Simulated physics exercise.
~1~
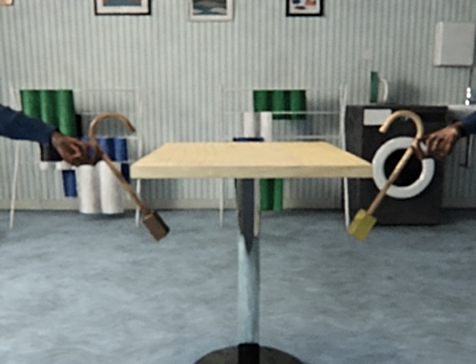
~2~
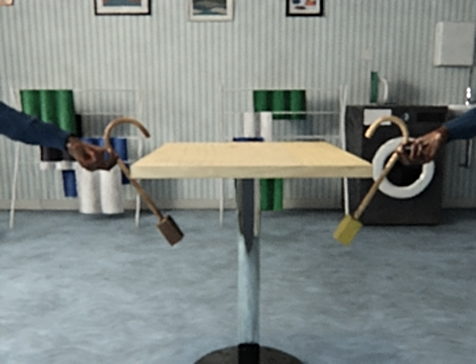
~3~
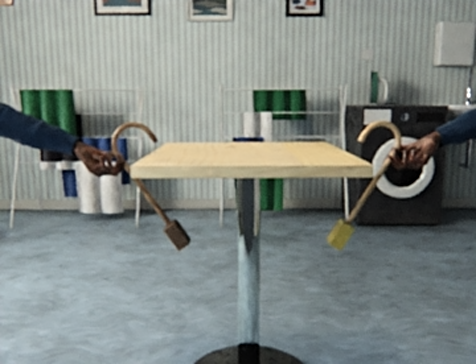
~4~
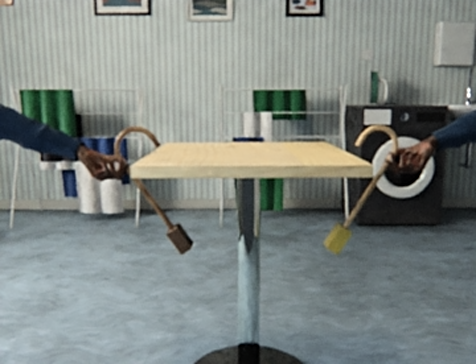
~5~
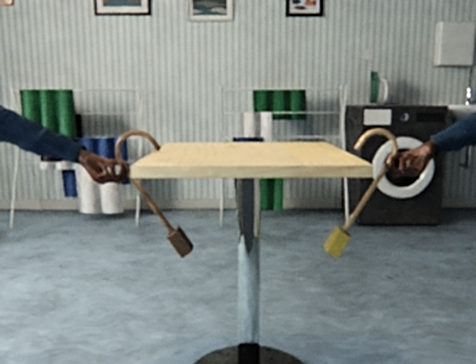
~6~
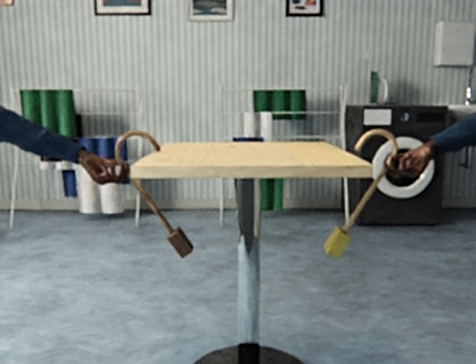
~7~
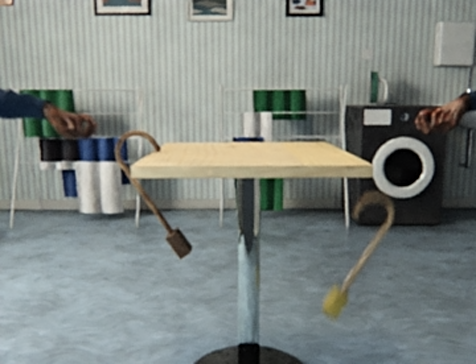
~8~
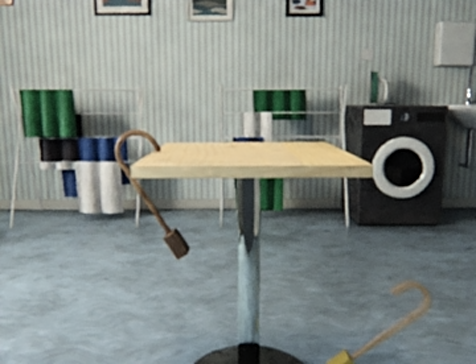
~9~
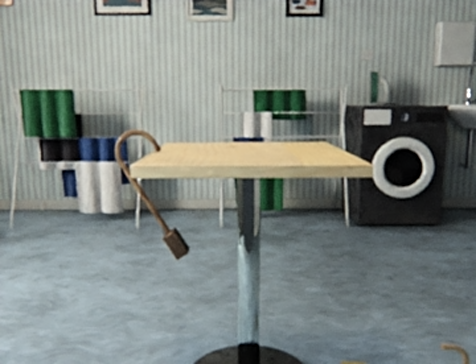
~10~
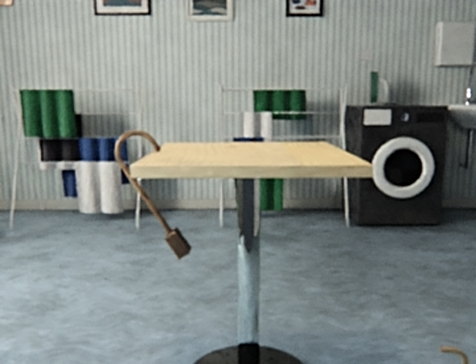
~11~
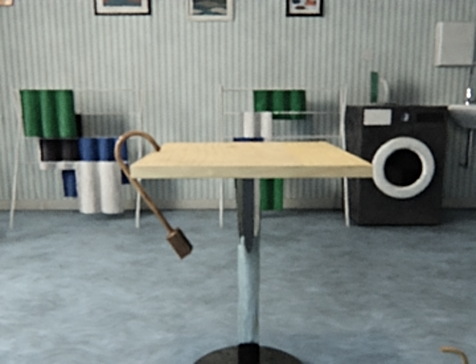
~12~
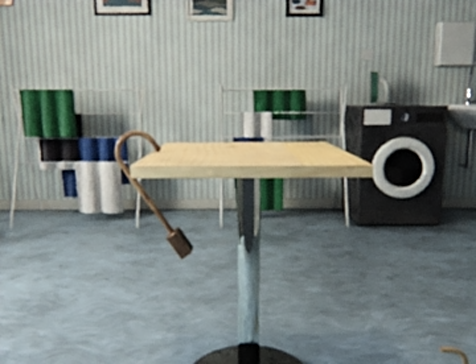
Two hands release hooked brushes at a table; the yellow falls, the brown stays hanging.
